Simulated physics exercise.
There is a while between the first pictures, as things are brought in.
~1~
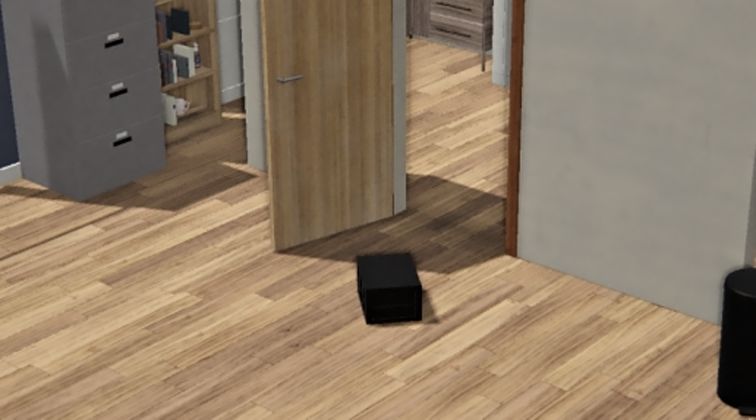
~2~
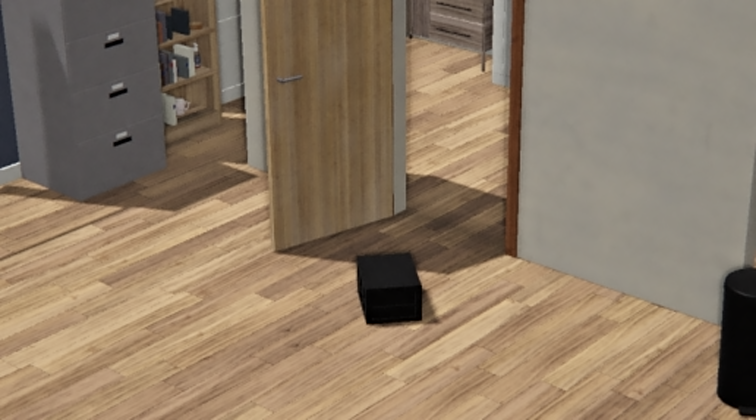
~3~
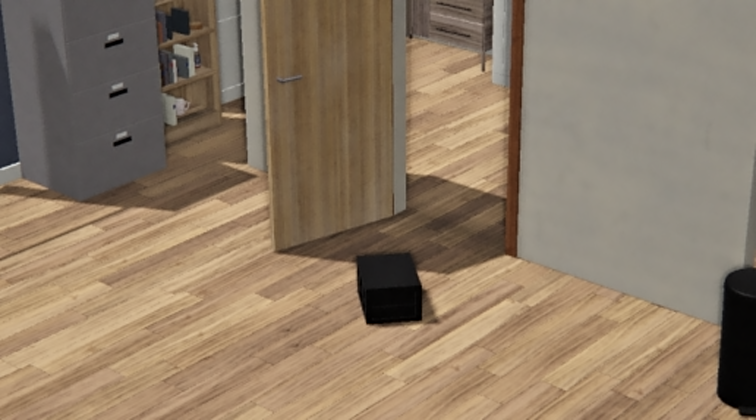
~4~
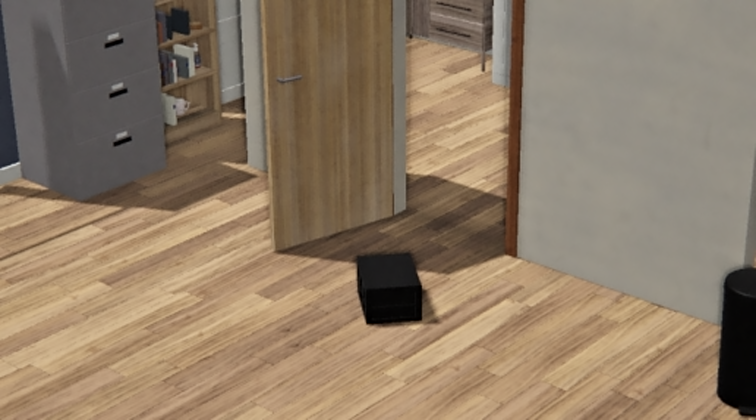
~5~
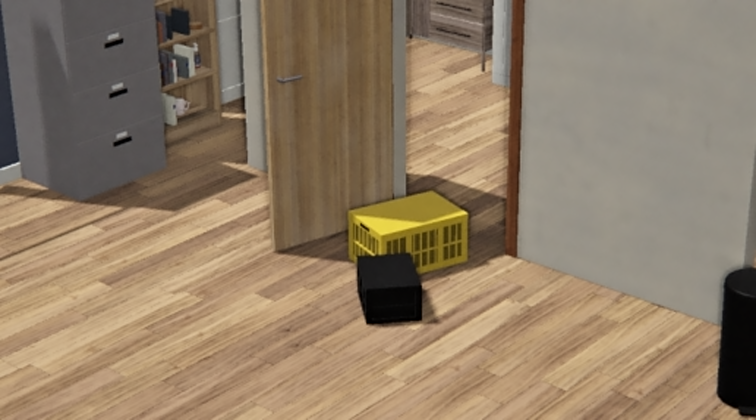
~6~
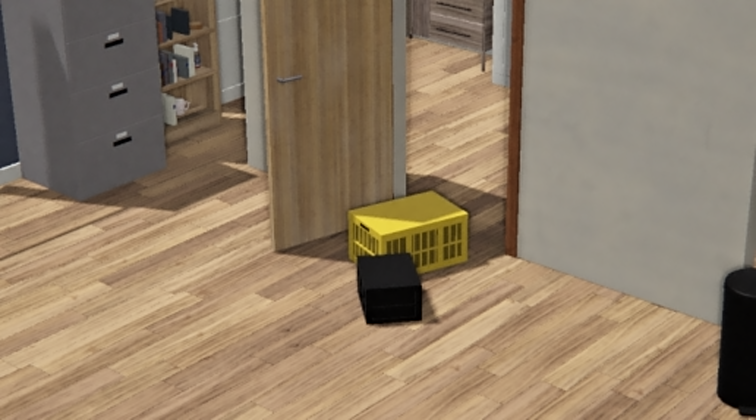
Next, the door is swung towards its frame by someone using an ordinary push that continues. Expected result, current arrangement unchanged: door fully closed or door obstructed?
The door is going to stay partly open.
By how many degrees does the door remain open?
Open angle: About 75°.
Then, 0.50 s after the last picture, door at 99°.
Then, 0.80 s after the last picture, door at 91°.
Then, 1.10 s after the last picture, door at 81°.
Then, 1.30 s after the last picture, door at 74°.
At rest, door at 73°; both in place. Seen from the same camera at the end, yellow chest near (410, 236).
